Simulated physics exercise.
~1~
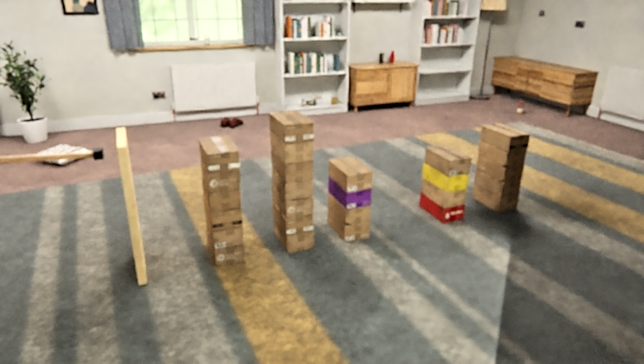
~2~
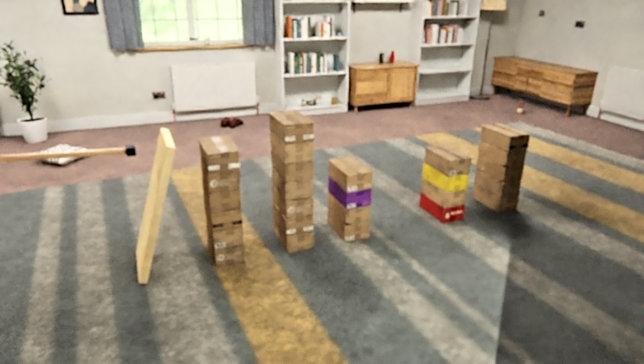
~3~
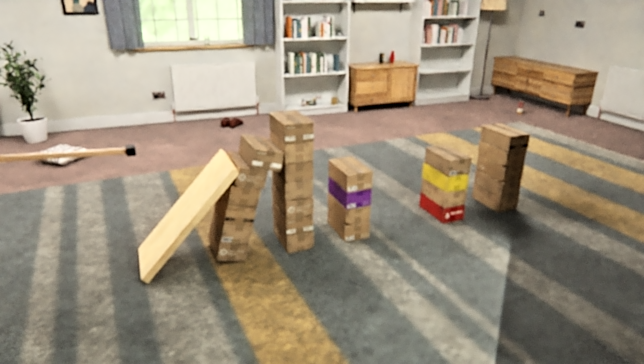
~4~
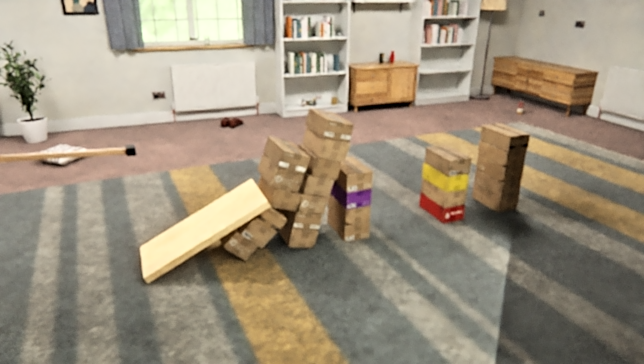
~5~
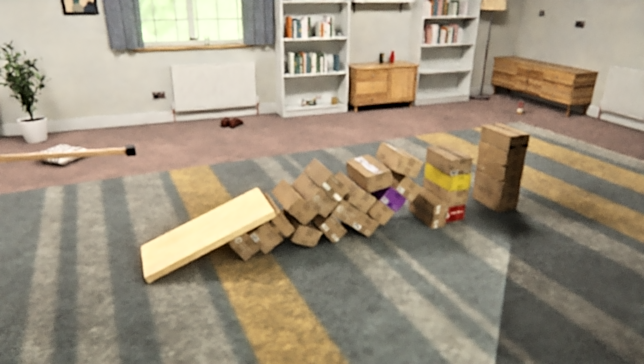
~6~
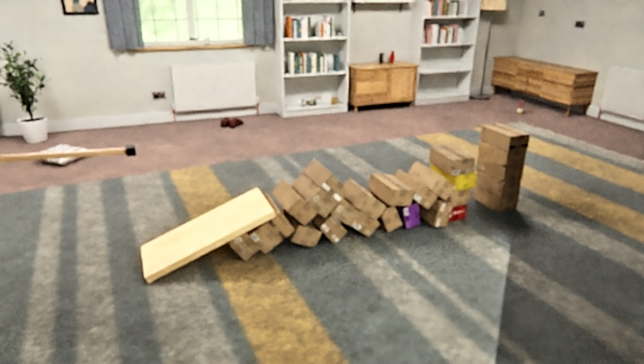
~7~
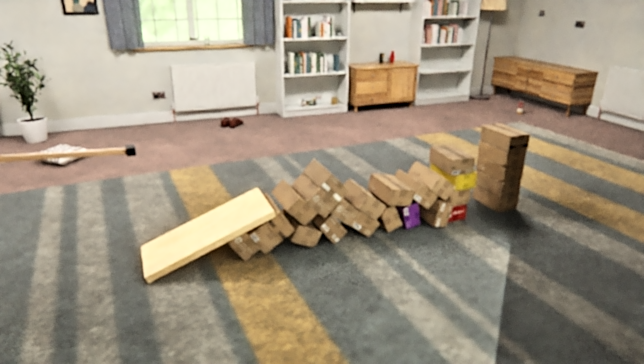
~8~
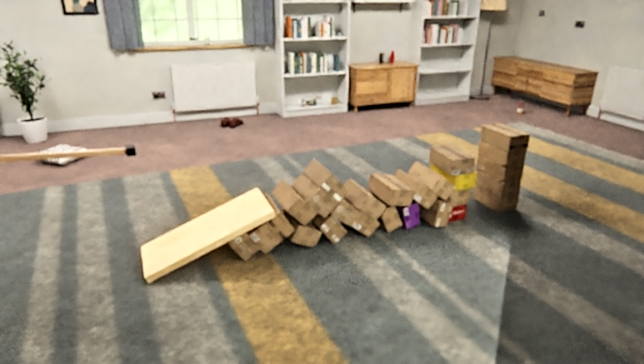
Wooden board tipping into a row of cardboard box stacks, toppling them rightward until the last stack is left standing.
